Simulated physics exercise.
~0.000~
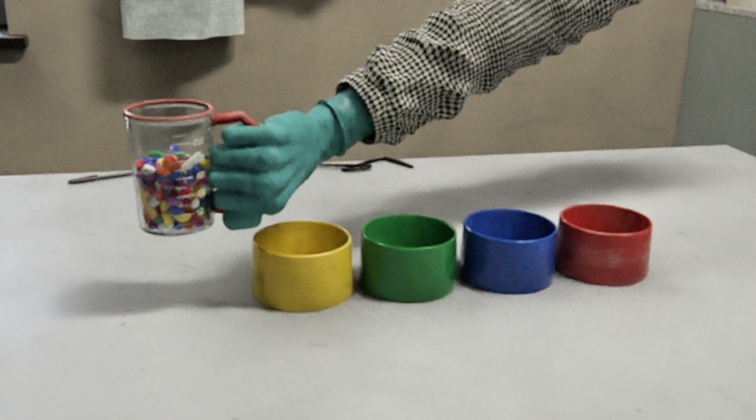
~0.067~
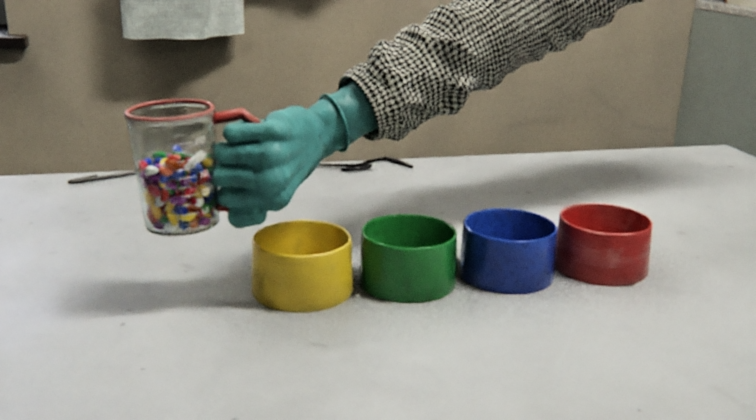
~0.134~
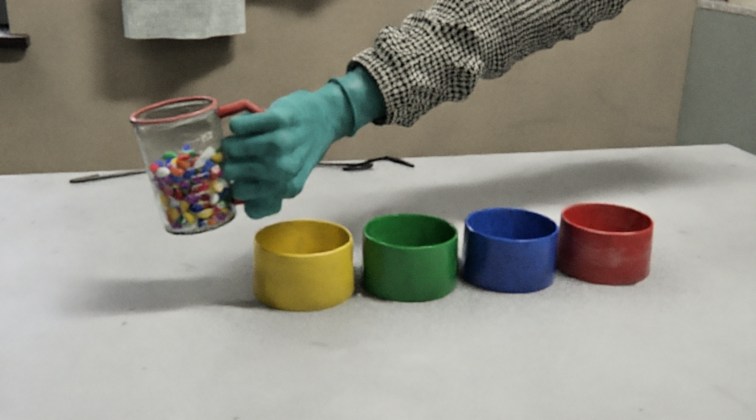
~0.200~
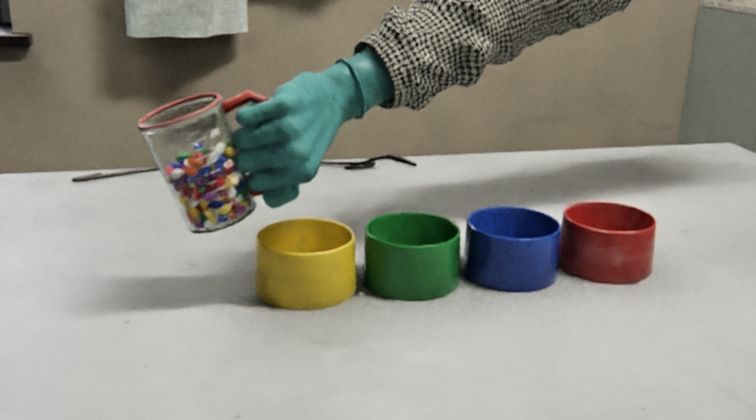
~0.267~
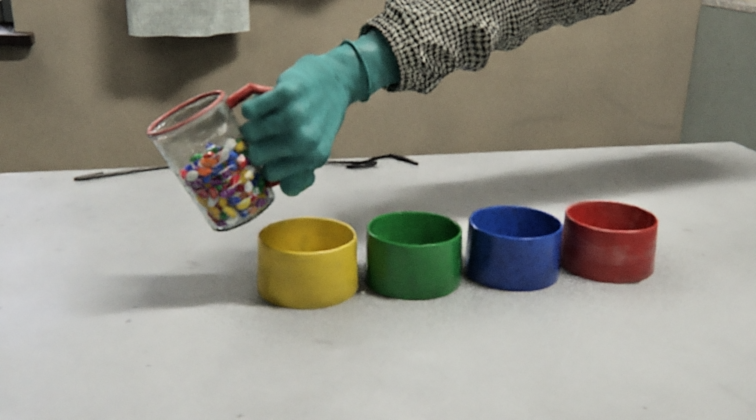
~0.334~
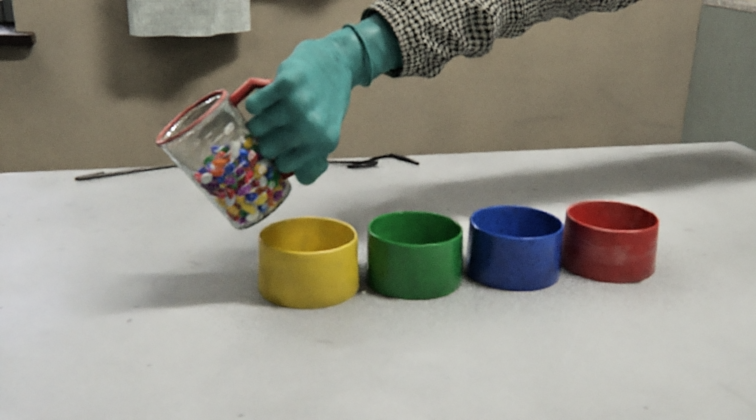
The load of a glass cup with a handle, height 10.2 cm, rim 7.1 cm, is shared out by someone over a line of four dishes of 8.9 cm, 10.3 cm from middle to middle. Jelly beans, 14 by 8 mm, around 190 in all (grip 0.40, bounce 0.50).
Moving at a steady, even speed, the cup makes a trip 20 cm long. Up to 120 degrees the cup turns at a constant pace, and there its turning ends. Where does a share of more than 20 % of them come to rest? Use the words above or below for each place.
Red: Below; blue: Below; green: Below; yellow: Above; counter: Below.
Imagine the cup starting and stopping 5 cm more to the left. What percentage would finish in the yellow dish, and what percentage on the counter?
Then I'd expect yellow at 40 and the counter at 60.
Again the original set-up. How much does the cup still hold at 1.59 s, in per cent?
Roughly 0 in a hundred.
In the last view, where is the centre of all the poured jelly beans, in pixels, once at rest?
When it all comes to rest, the middle is near (311, 264).
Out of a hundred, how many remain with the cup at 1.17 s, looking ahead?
About 40 percent of the load.
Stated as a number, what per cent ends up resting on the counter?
The share comes to some 5 percent.
After 0.83 s, tilt 97 degrees; cup holds 100 %.
After 1.17 s, tilt 120 degrees; cup holds 40 %, yellow 60 %.
Then, at 1.59 s, tilt 120 degrees; cup holds 0 %, yellow 95 %.
In the end, at 2.3 s, red 0 %, blue 0 %, green 0 %, yellow 95 %, counter 5 %.
